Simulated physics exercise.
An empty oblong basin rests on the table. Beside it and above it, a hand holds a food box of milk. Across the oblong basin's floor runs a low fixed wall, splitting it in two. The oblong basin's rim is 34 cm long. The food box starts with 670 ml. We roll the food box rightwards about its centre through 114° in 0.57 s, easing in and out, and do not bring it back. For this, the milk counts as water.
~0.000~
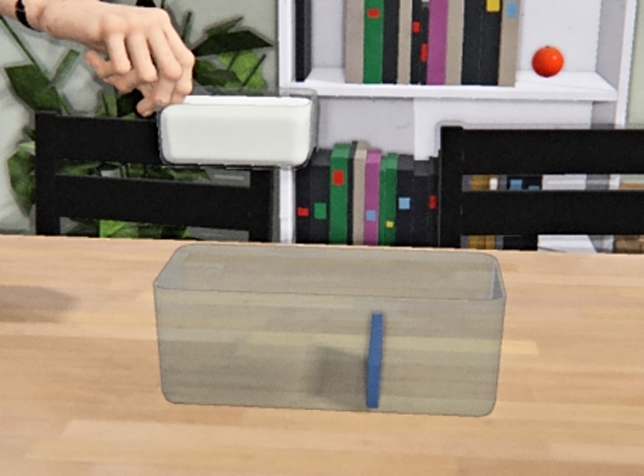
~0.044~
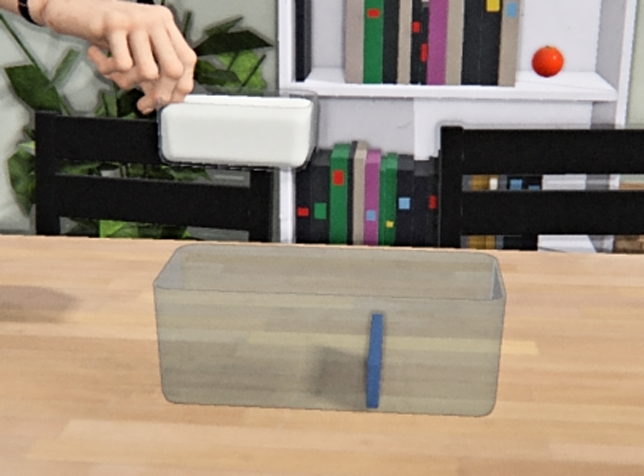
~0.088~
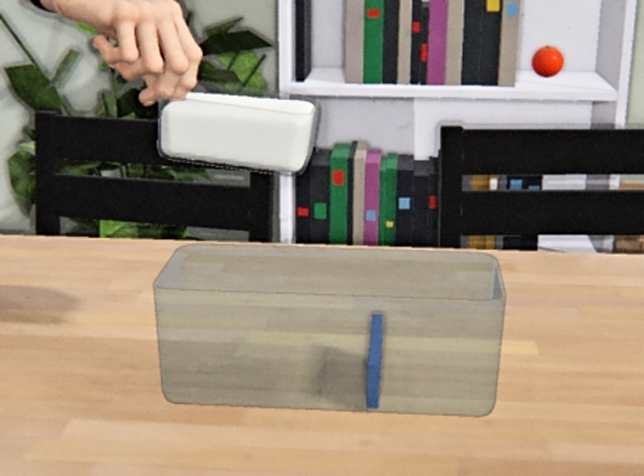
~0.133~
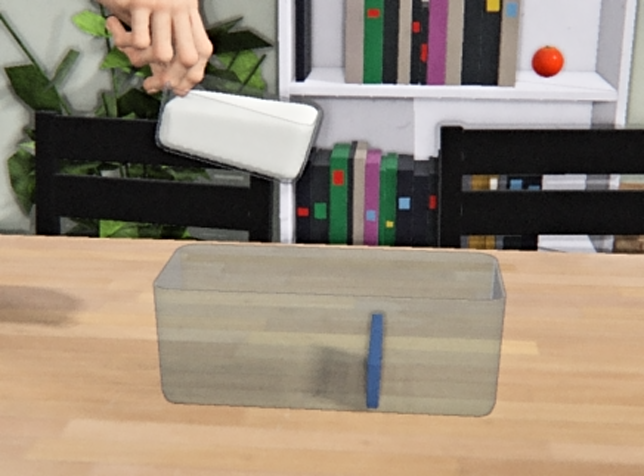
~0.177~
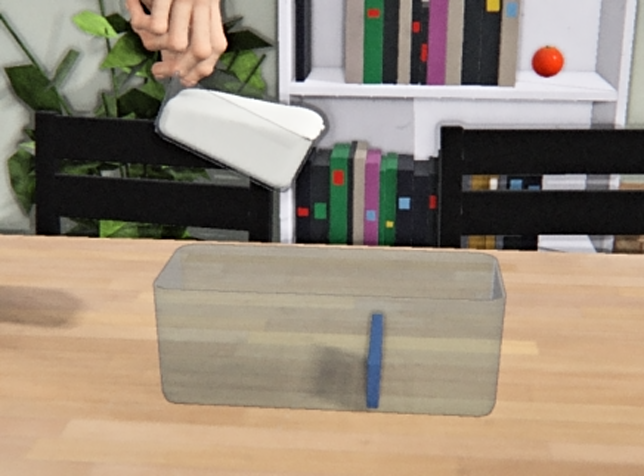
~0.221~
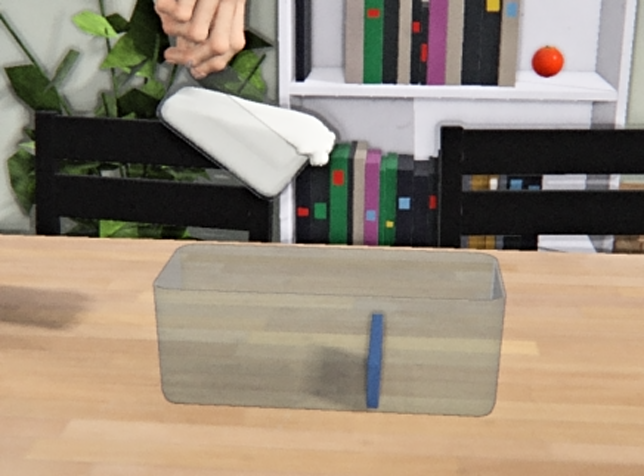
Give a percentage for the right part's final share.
My figure is 34 %.
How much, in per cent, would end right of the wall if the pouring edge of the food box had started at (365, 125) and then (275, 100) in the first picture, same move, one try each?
The first try gives 65 percent and the second 10 percent.
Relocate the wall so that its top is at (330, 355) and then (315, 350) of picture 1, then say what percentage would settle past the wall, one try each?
Respectively close to 60 and 75 %.
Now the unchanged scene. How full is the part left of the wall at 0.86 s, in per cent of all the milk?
The left part holds close to 58 per cent.
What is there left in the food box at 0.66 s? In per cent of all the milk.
About 1 per cent.
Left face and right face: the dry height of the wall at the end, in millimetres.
Measured: Left around 36 mm, right around 34 mm.
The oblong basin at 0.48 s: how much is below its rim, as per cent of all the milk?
I'd estimate some 54 percent of the liquid.
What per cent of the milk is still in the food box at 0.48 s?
Near 7 in a hundred.
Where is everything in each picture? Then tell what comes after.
Tilt 0°; pouring edge (313, 100); surface from (170, 104) to (311, 107); the oblong basin's rim runs from (167, 267) to (500, 278); the wall's top is at (376, 339), in the first picture.
Tilt 2°; pouring edge (313, 102); surface from (170, 103) to (312, 108), in the second picture.
Tilt 7°; pouring edge (315, 108); surface from (173, 100) to (313, 111), in the third picture.
Tilt 15°; pouring edge (317, 119); surface from (174, 98) to (316, 114), in the fourth picture.
Tilt 25°; pouring edge (317, 133); surface from (173, 97) to (317, 126); 3 per cent is over the edge, in the fifth picture.
Tilt 37°; pouring edge (314, 149); surface from (176, 94) to (295, 126); 10 per cent is over the edge, in the sixth picture.
After 0.48 s the tilt is 107° and 7 per cent is still to pour, 26 is left of the wall and 27 right of it.
After 0.66 s the tilt is 114° and 1 per cent is still to pour, 56 is left of the wall and 33 right of it.
After 0.86 s the tilt is 114° and 0 per cent is still to pour, 58 is left of the wall and 33 right of it.
After 1.07 s the tilt is 114° and 0 per cent is still to pour, 60 is left of the wall and 34 right of it.
In the end 60 per cent lies left of the wall, 34 right of it and 7 outside.
